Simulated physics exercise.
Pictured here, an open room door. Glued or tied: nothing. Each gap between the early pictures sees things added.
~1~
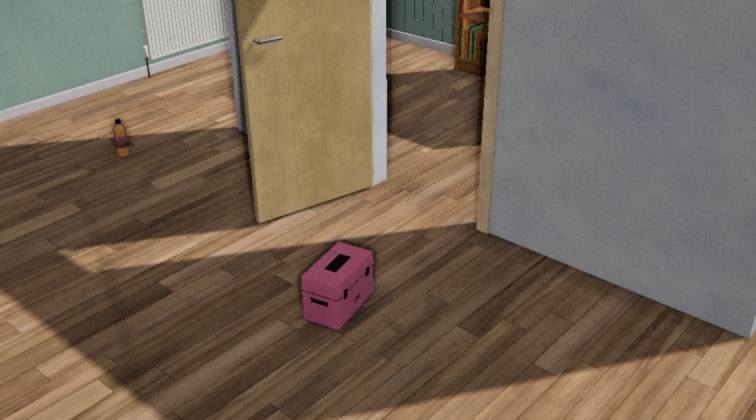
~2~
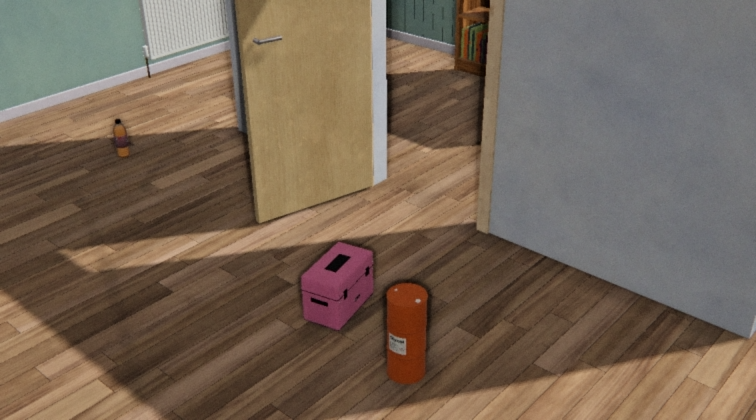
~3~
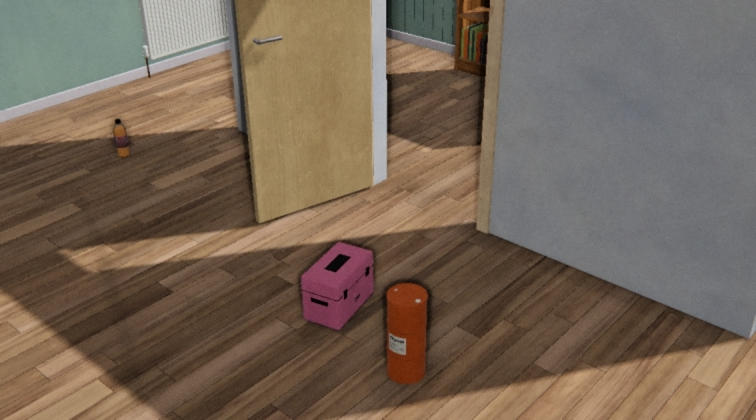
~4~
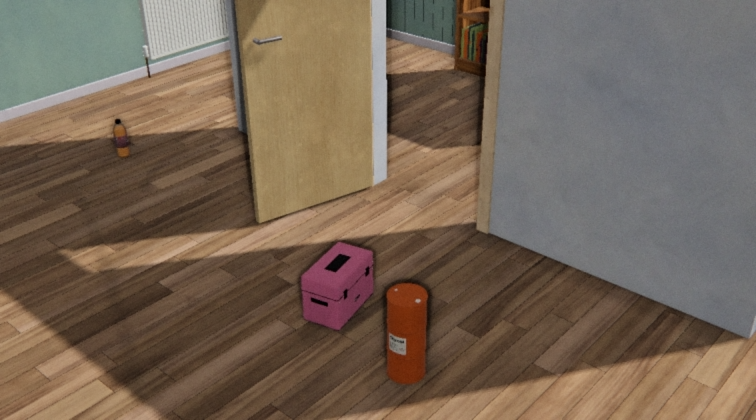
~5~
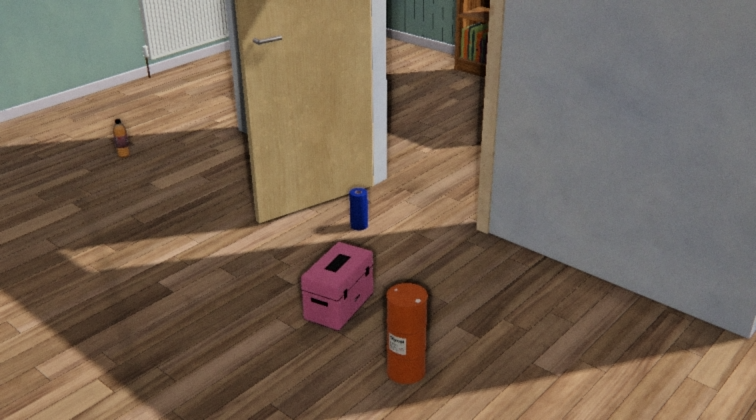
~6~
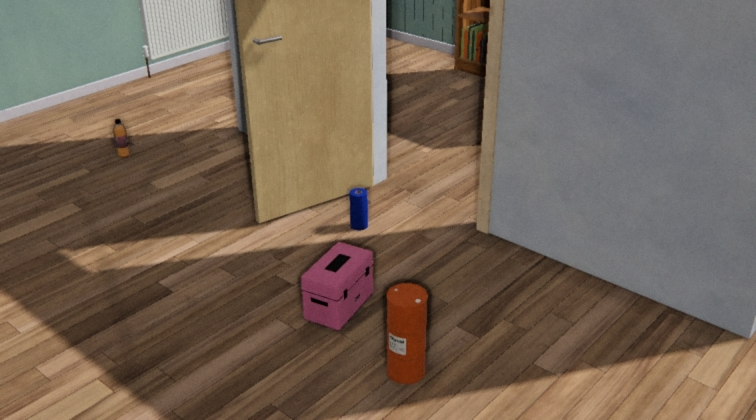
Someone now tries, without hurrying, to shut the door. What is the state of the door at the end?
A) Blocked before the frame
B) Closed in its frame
(B) Closed in its frame.
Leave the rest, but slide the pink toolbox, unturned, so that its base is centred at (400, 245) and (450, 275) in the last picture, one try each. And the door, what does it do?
Try one: Gets held up; try two: Swings all the way.
Then, 1.20 s on from there, door 60° open; blue roll shifted a little near (366, 210).
Then, 1.70 s on from there, door 36° open; blue roll shifted well along near (402, 210).
Then, 2.20 s on from there, door 13° open; blue roll shifted well along near (436, 202).
In the end, door 0° open; moved from the start, blue roll; the other 2 unmoved. At the end, from the last picture's camera, blue roll near (451, 195).
